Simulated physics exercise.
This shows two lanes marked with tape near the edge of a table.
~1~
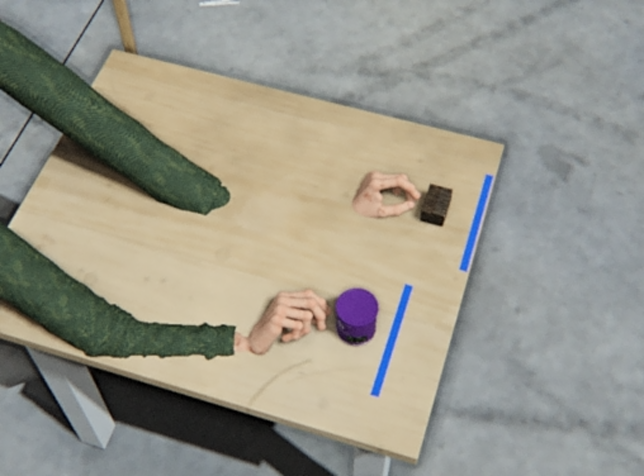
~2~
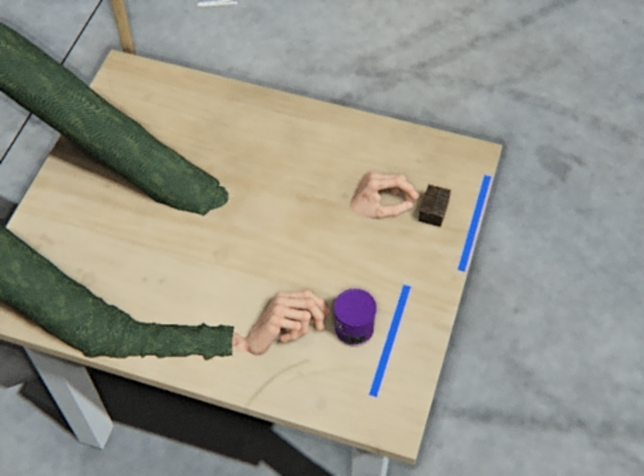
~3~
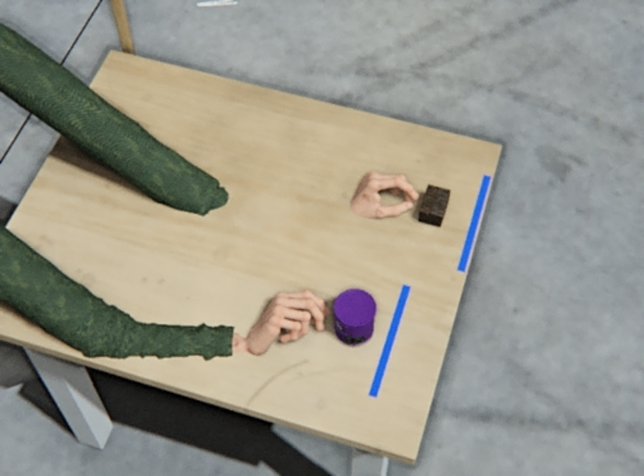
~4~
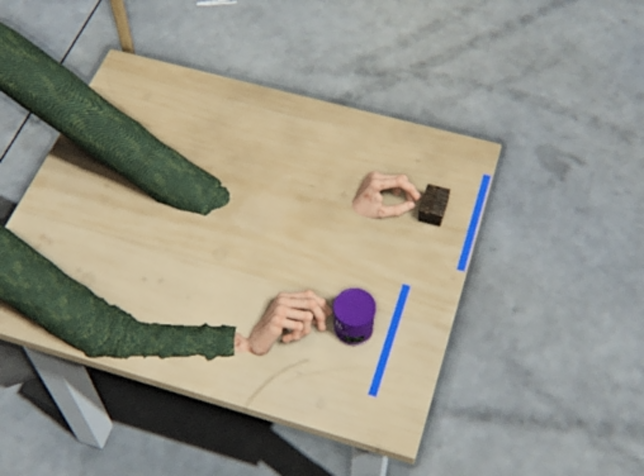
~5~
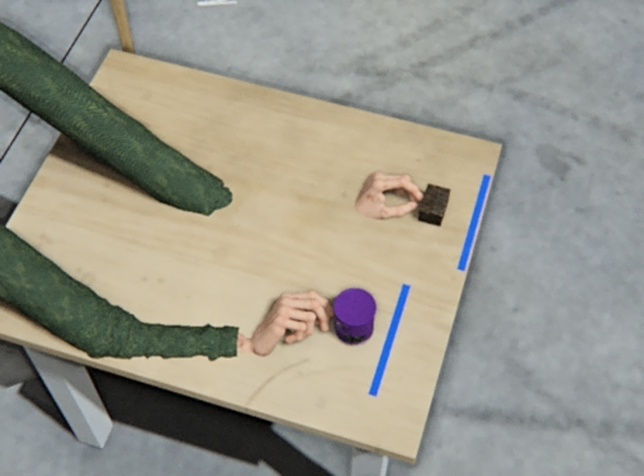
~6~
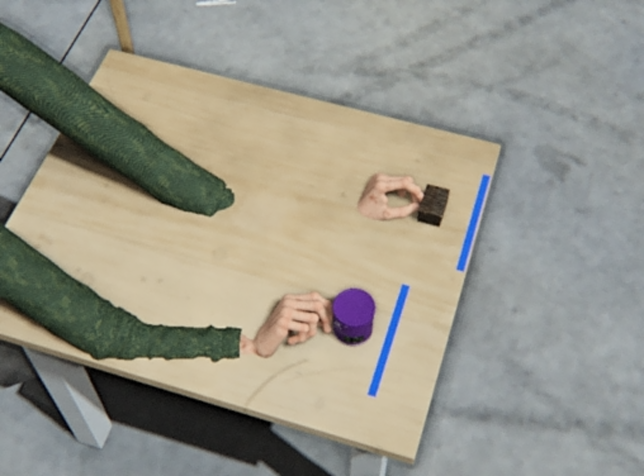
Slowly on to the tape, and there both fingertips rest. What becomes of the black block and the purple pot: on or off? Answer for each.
In the end the black block falls off the table; the purple pot remains on top.
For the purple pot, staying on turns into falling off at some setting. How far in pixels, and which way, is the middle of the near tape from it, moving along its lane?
Some 28 pixels, right.
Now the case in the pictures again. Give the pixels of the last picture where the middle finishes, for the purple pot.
Its middle is close to (415, 336).
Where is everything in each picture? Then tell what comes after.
In the first frame, black block (436, 205); purple pot (356, 318).
In the second frame, purple pot (355, 318).
In the third frame, black block (434, 206).
In the fourth frame, purple pot (354, 318).
In the fifth frame, black block (434, 205).
In the sixth frame, black block (433, 205); purple pot (354, 318).
Then, 1.32 s later than the last frame, black block tilted by 32° near (490, 222); purple pot shifted about its own width near (411, 335).
Then, 1.68 s later than the last frame, black block dropping near (479, 380); purple pot shifted about its own width near (416, 336).
When it is over, the black block drops to the floor; the purple pot is still on the table, near (416, 336).
